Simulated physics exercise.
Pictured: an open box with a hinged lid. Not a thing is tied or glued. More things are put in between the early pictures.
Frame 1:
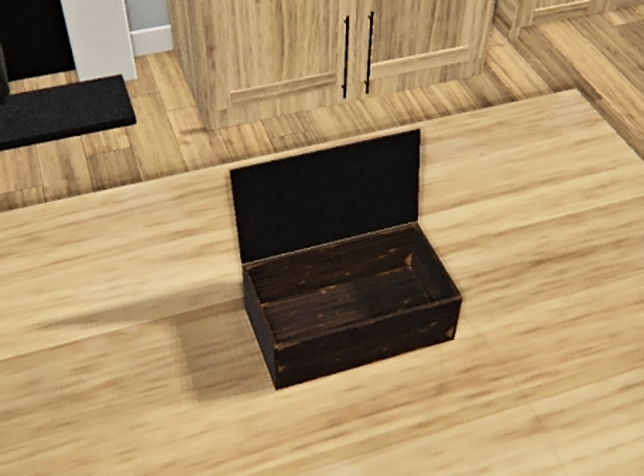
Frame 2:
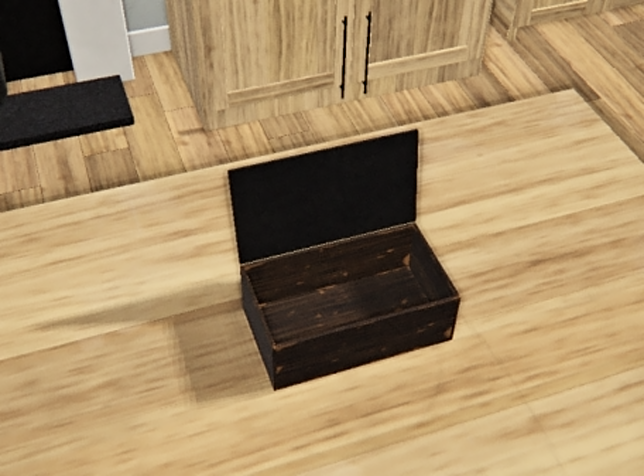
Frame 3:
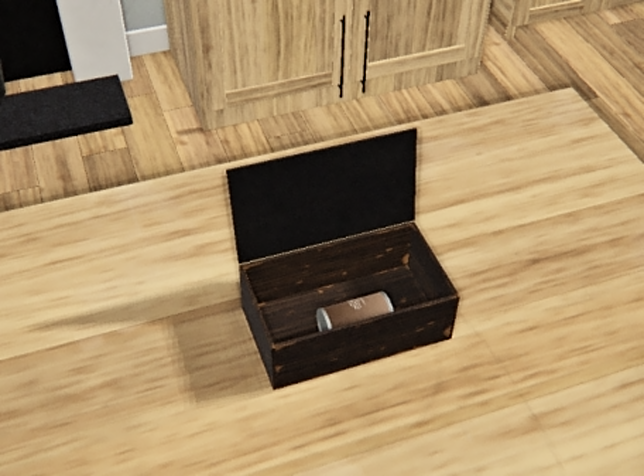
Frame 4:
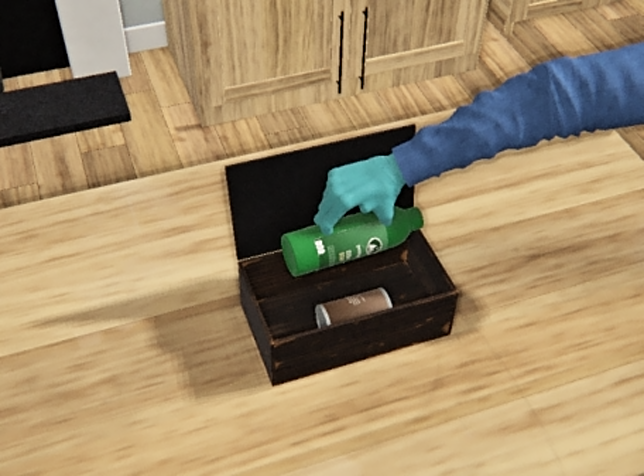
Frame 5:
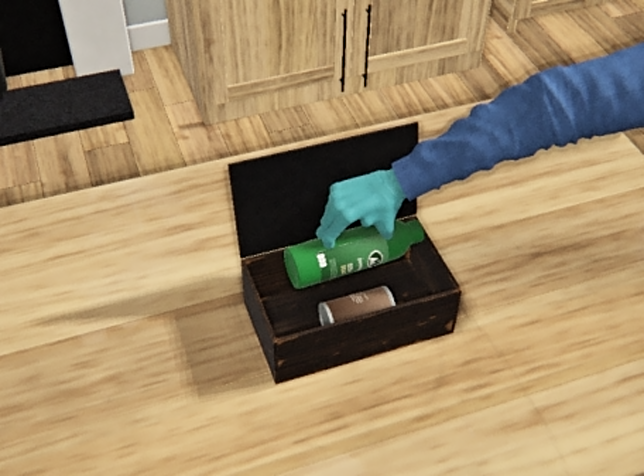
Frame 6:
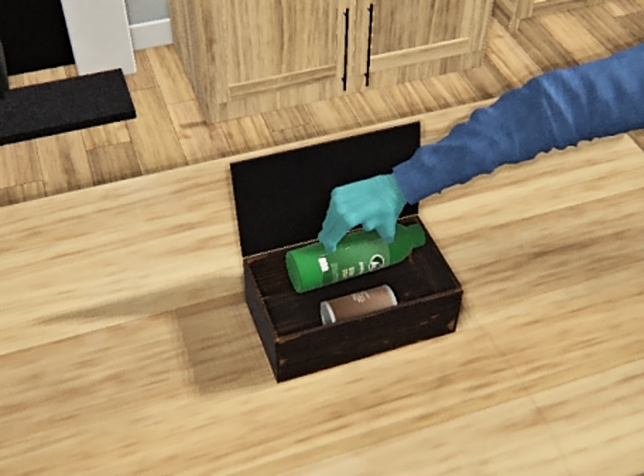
Gloved hand in a blue sleeve lowering a green bottle into an open dark wooden box, behind a can already lying inside.
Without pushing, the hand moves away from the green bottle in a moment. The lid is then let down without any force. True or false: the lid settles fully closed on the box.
True.
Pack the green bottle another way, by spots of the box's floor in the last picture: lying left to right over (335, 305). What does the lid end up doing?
Then the lid comes down fully.
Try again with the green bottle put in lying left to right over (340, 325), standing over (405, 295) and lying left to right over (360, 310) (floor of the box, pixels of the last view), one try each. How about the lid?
Lid, in order: Fully down, held open, fully down.
Then, 0.90 s after the last picture, lid starting down; green bottle rolled about its own width near (353, 282).
Then, 1.60 s after the last picture, lid 56° above the rim; green bottle rolled about its own width near (354, 283).
Then, 2.10 s after the last picture, lid 16° above the rim; green bottle rolled about its own width near (354, 283).
At rest, lid shut; moved from the start, green bottle; brown tin in place. Seen from the same camera at the end, green bottle near (354, 283).
